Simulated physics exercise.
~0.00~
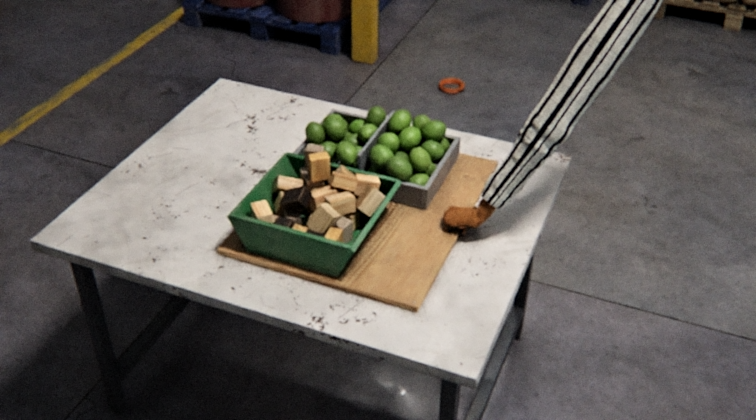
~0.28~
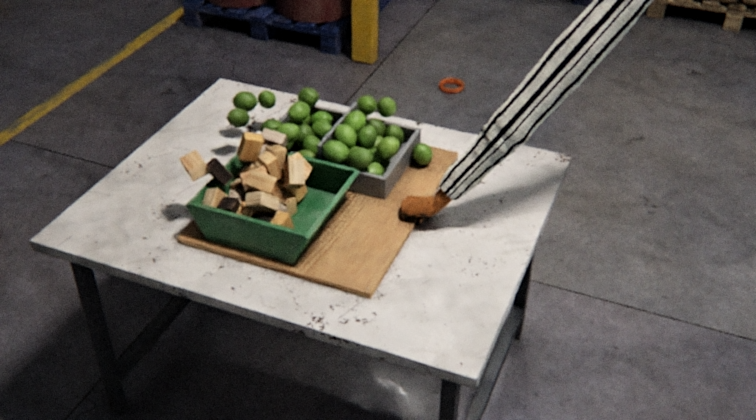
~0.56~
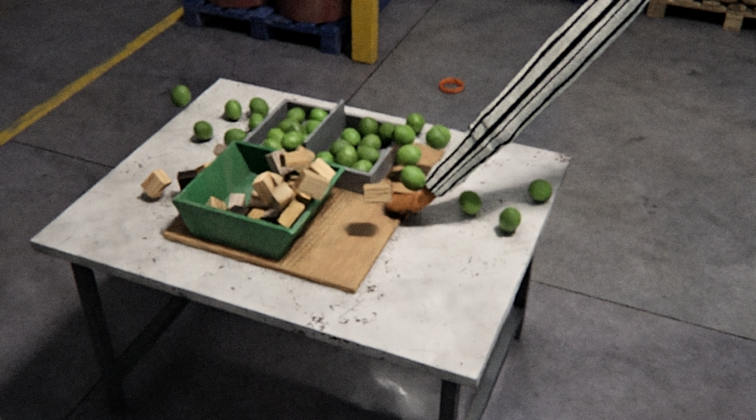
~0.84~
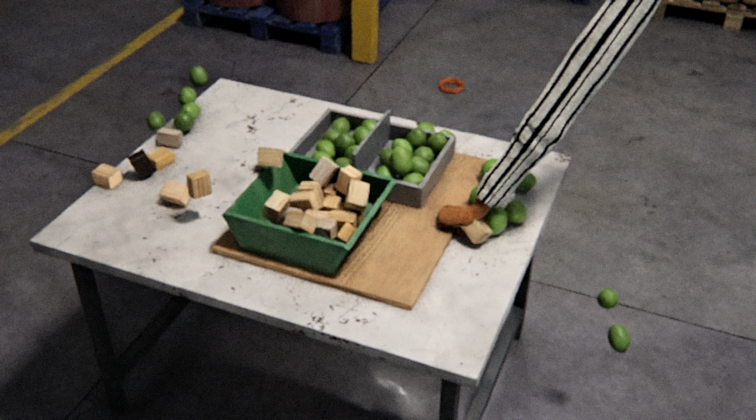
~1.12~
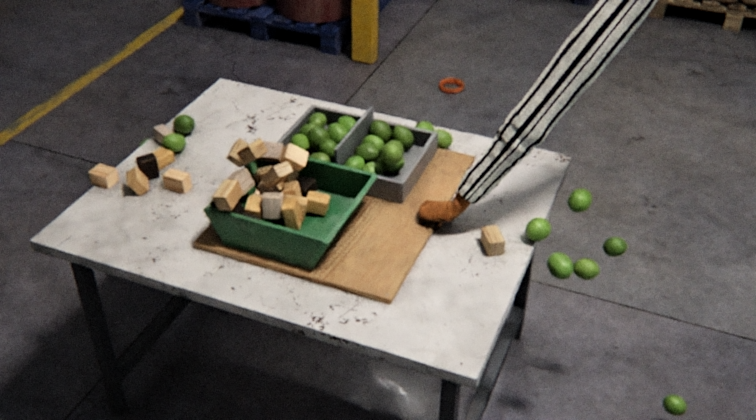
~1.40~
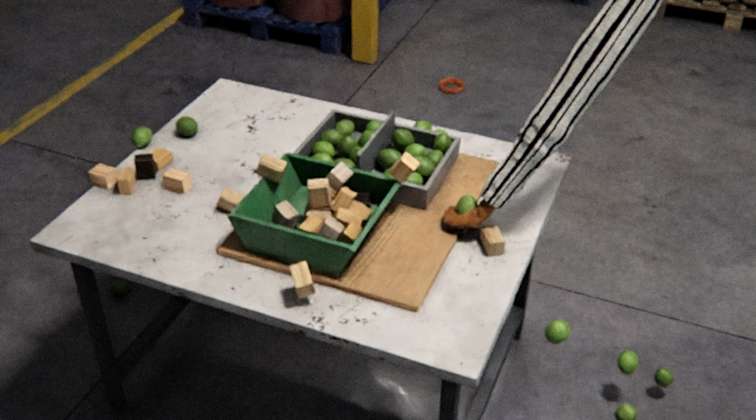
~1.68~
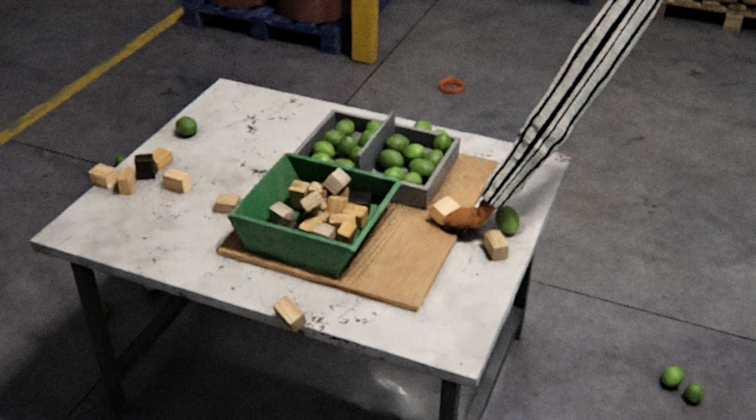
A board with two totes jerks back and forth, spilling blocks and limes, then stops.
